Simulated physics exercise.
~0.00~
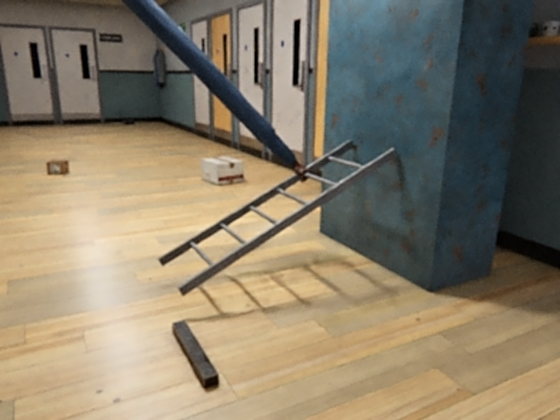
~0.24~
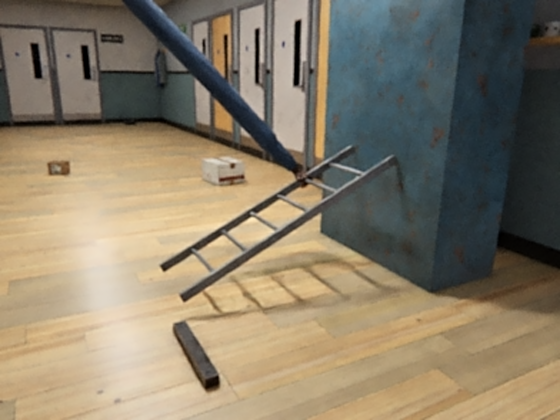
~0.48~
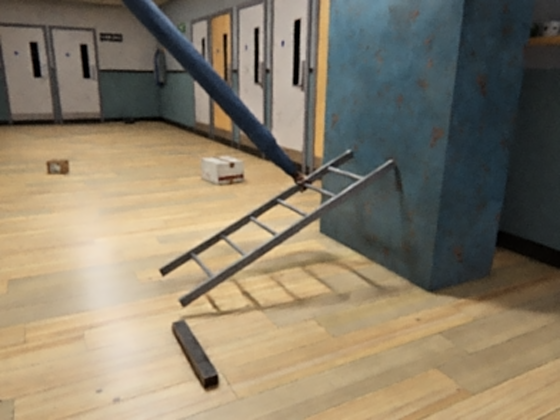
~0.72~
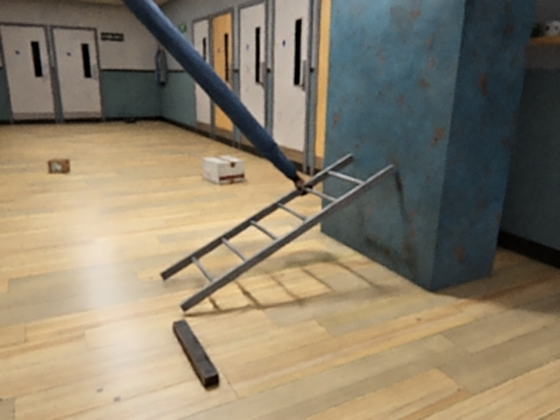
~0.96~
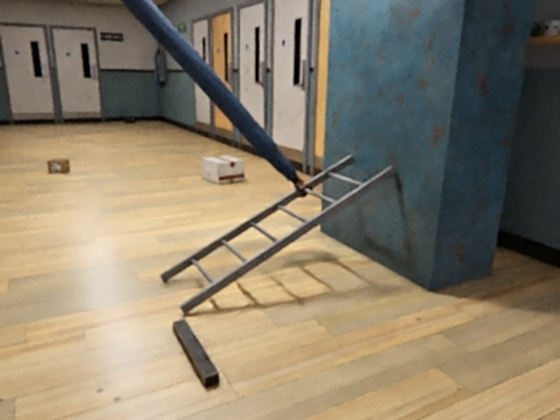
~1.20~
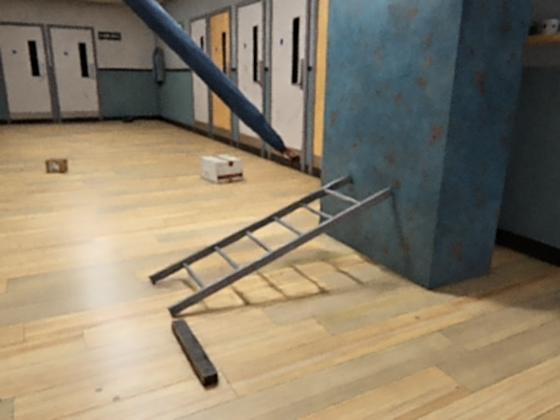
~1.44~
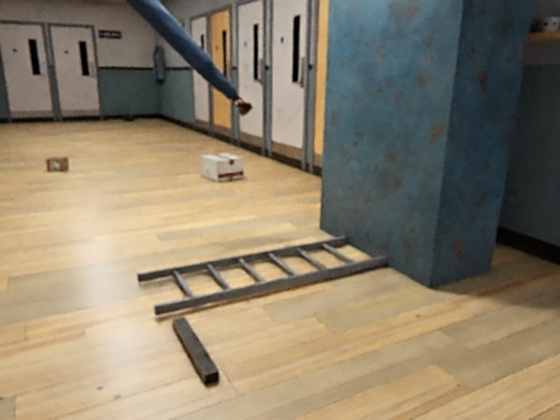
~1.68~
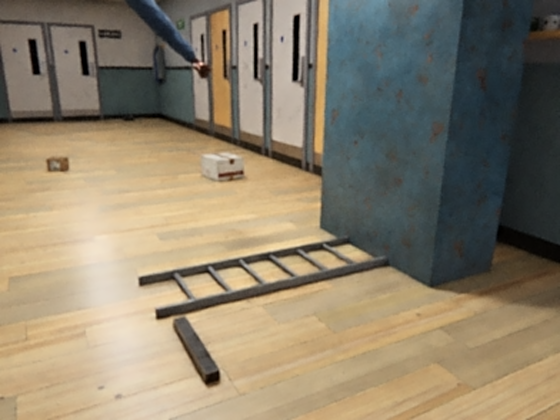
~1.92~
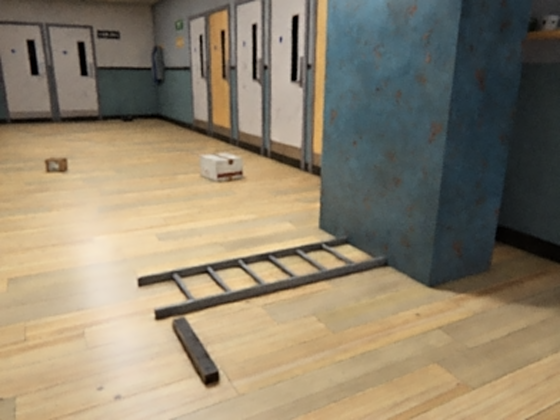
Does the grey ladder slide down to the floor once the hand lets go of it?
Yes, the grey ladder slips down the pillar after the hand lets go. It ends up lying flat on the floor.
